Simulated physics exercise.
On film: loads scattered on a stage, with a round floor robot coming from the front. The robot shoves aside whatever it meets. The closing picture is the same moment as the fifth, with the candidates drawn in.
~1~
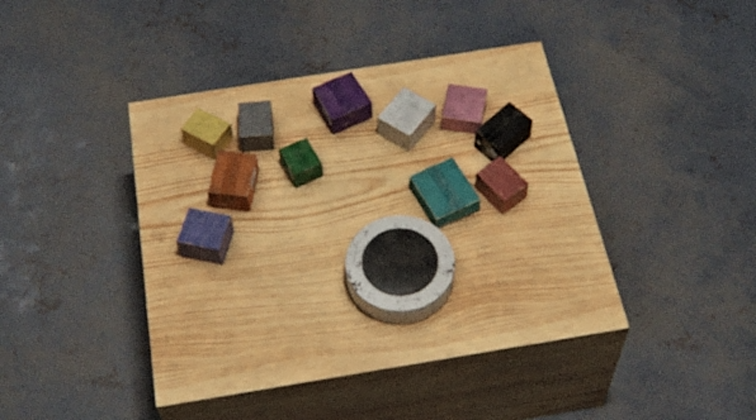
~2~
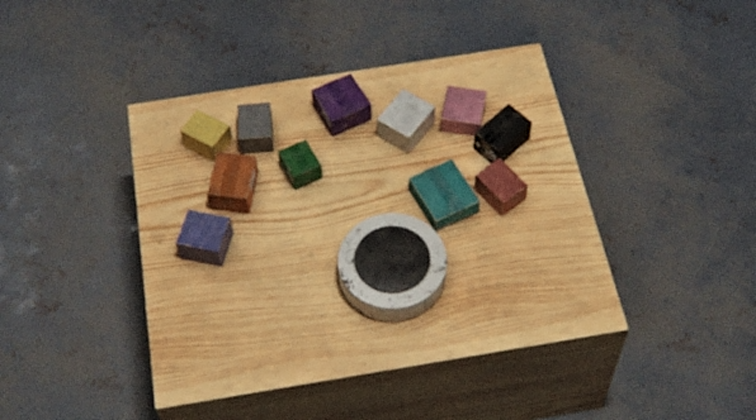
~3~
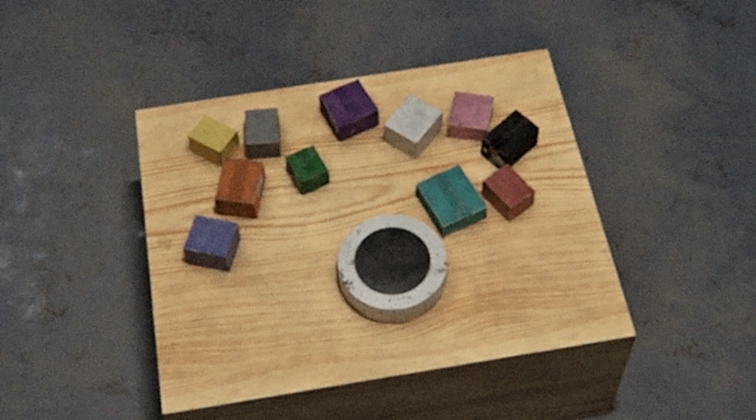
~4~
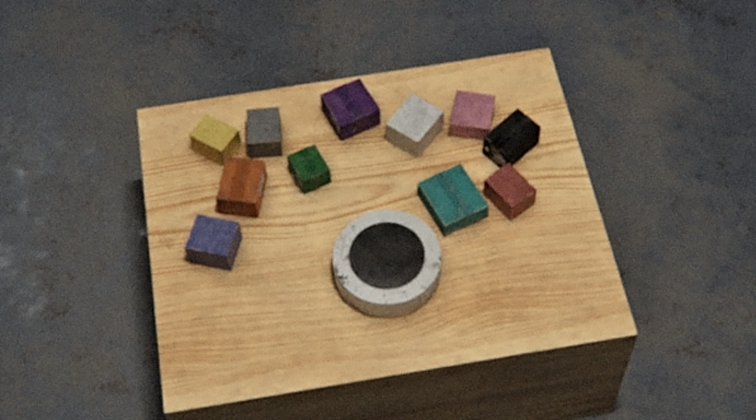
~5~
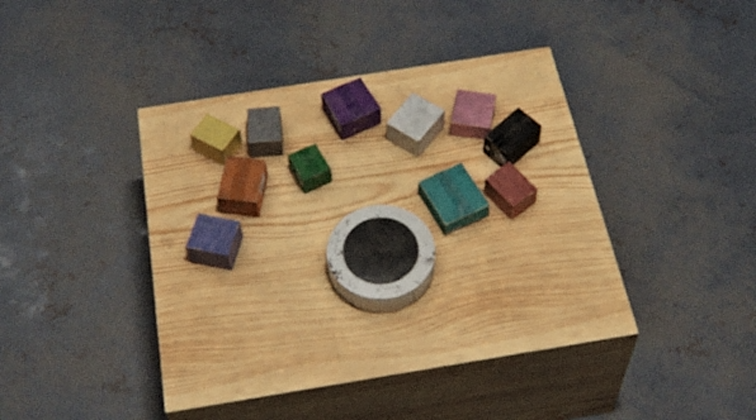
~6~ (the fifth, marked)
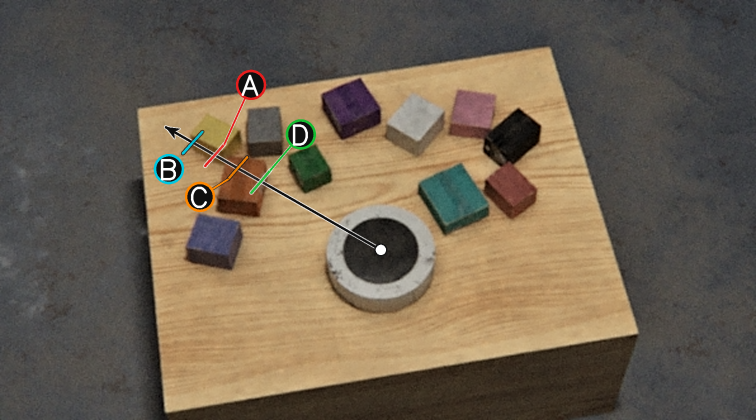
We see small coloured blocks scattered across a wooden platform, with a round, pale-rimmed device with a dark top near the front. The device slides slightly left and a little toward the back, while the blocks stay in place on the platform.
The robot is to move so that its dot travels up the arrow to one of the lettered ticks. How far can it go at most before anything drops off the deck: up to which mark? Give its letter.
Mark A.
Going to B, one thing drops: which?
It is the orange parcel.
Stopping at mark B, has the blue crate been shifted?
Yes.
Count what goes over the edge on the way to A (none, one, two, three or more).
The count is none.
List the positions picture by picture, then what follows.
The first frame shows robot (400, 269); white crate (407, 119); blue crate (206, 237).
The second frame shows robot (392, 267); yellow crate (207, 136).
The third frame shows robot (393, 268); grey crate (263, 134).
The fourth frame shows robot (387, 263); purple box (350, 109).
The fifth frame shows robot (381, 258); black parcel (513, 139); turquoise box (454, 199); red crate (510, 190).
On the marked copy, A at (215, 155); B at (193, 143); C at (238, 168); D at (261, 181); the arrow from (381, 250) to (166, 127); the white dot at (381, 250).
With A. Early on, robot (320, 223); purple box (351, 109); grey crate (265, 132).
Further on, robot (260, 189); yellow crate (200, 124); orange parcel (197, 166).
At the end, robot (217, 164); orange parcel (150, 150); yellow crate (190, 111); nothing has fallen.
As for the rest, B drops the orange parcel; C is safe but short; D is safe but short.
